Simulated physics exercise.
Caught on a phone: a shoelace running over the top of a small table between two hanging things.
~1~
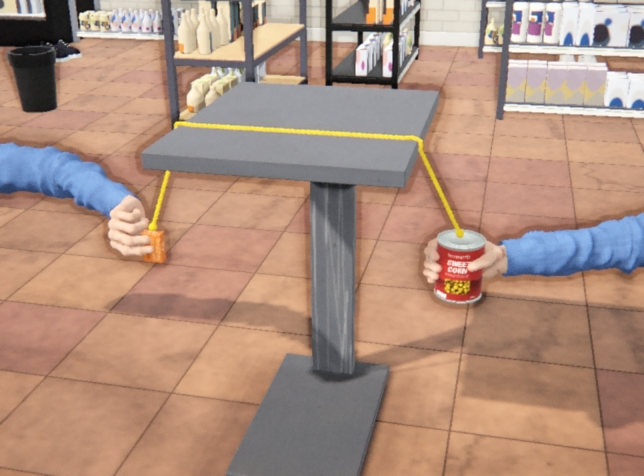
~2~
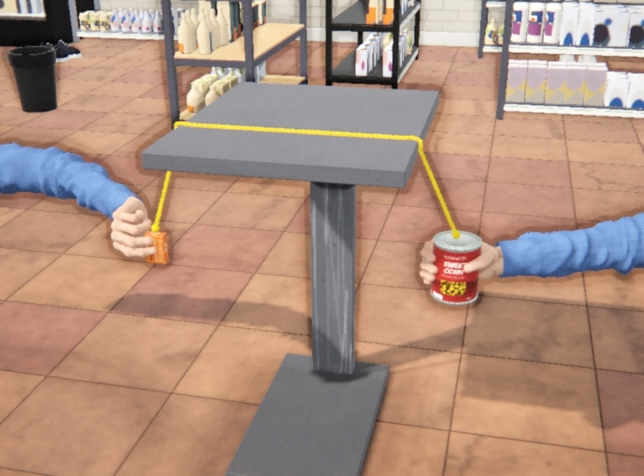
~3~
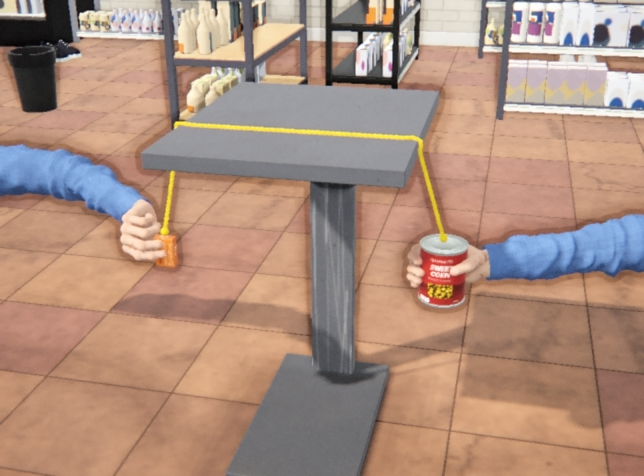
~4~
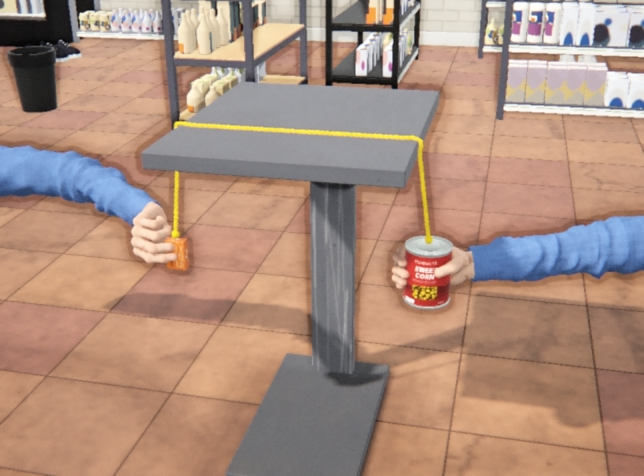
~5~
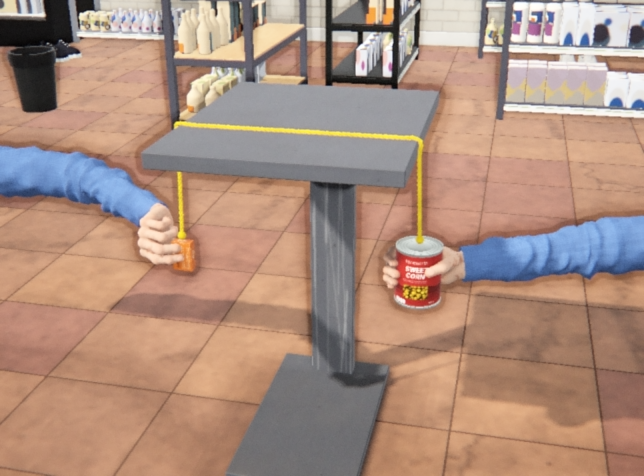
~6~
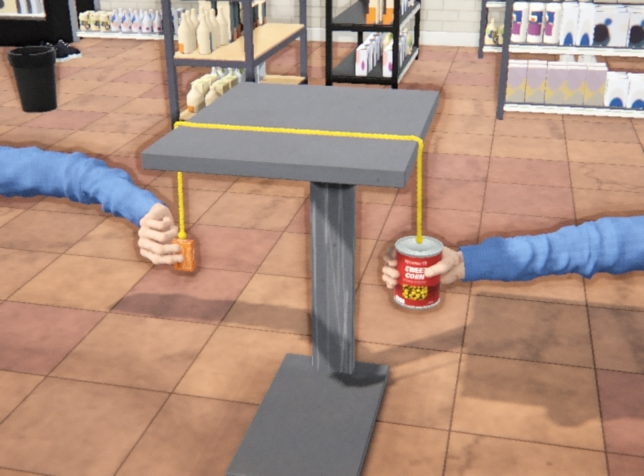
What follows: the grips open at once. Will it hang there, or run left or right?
The shoelace is pulled to the right.
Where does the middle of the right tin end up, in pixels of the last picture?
Its middle is at (397, 445).
Then, 0.40 s past the final frame, left matchbox pulled up onto the top; right tin lower near (410, 385).
Then, 0.72 s past the final frame, left matchbox down on the floor; right tin down on the floor near (390, 444).
When it is over, left matchbox down on the floor near (619, 392); right tin down on the floor near (398, 445). The shoelace slides rightwards.
